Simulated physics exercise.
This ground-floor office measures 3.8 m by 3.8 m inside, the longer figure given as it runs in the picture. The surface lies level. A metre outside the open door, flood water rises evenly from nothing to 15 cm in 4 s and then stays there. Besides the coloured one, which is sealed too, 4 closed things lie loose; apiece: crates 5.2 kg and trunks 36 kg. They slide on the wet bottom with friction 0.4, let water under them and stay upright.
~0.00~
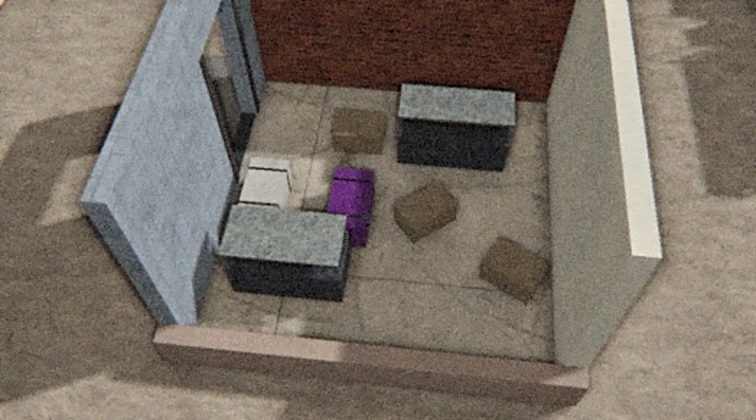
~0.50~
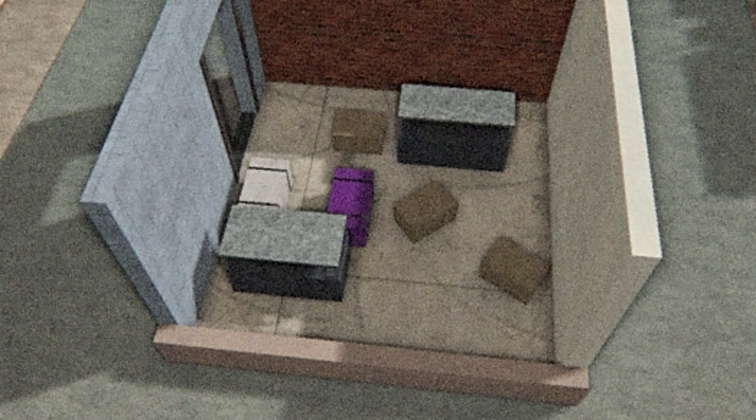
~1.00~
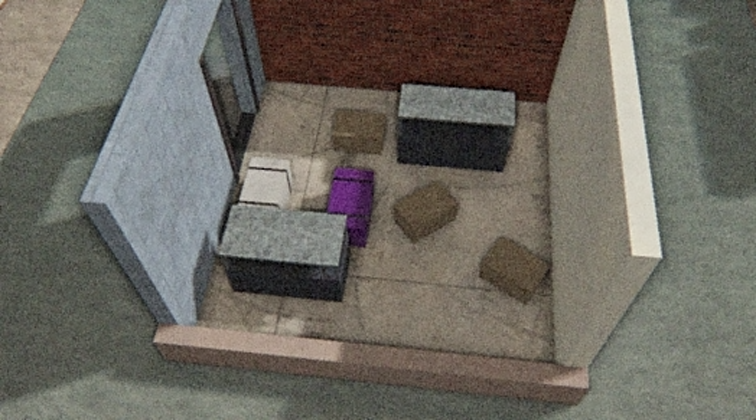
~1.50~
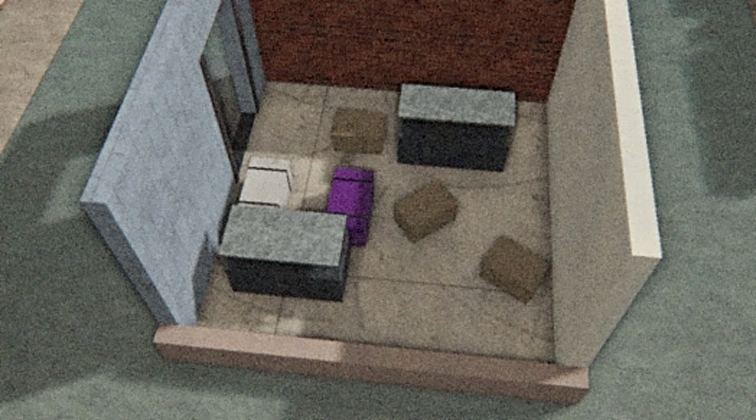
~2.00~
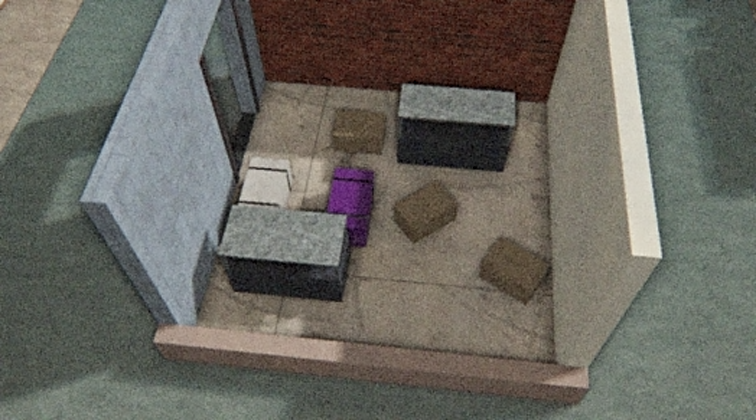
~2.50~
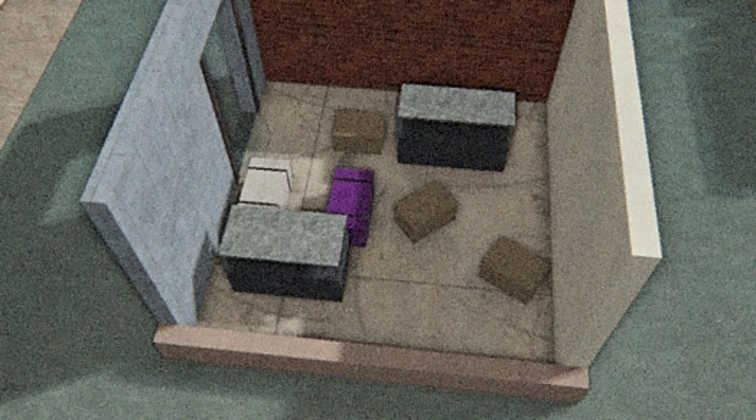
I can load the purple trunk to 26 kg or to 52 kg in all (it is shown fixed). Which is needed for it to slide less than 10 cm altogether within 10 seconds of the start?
For it, the lower weight is enough.
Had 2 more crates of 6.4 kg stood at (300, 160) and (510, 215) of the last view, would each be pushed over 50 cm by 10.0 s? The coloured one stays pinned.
In turn: Past it, over.
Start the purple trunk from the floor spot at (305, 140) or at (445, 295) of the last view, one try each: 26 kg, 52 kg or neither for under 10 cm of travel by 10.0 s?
In turn: It takes the larger; the smaller is enough.
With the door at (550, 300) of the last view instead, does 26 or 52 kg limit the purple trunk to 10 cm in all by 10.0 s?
In that case the smaller load will do.
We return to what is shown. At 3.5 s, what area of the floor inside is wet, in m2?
Roughly 1.5 m2.
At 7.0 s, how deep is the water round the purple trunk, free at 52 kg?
About 3 cm.
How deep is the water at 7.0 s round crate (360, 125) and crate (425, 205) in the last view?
About 8 and 2 cm.
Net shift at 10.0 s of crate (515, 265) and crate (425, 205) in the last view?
In that order: 80 cm, 120 cm.
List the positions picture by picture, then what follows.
The purple trunk at (350, 198) rests on the ground; 0.0 m2 under water; 0 of 5 have shifted, in the first frame.
The purple trunk at (350, 198) rests on the ground; water covers 0.0 m2; 0 of 5 have shifted, in the second frame.
The purple trunk at (350, 198) rests on the ground; 0.0 m2 under water; 0 of 5 have shifted, in the third frame.
The purple trunk at (350, 198), on the bottom; water covers 0.0 m2; 0 of 5 have shifted, in the fourth frame.
The purple trunk at (350, 198) rests on the ground; 0.0 m2 under water; 0 of 5 have shifted, in the fifth frame.
The purple trunk at (350, 198), on the bottom; water covers 0.2 m2; 0 of 5 have shifted, in the sixth frame.
After 3.5 s the purple trunk would be 0 cm from its start with 26 kg and 0 cm from its start with 52 kg; 0 cm of water round it then.
After 4.5 s the purple trunk would be 0 cm from its start with 26 kg and 0 cm from its start with 52 kg; 2 cm of water round it then.
After 7.0 s the purple trunk would be 0 cm from its start with 26 kg and 0 cm from its start with 52 kg; 3 cm of water round it then.
After 10.0 s the purple trunk would be 0 cm from its start with 26 kg and 0 cm from its start with 52 kg; 4 cm of water round it then.
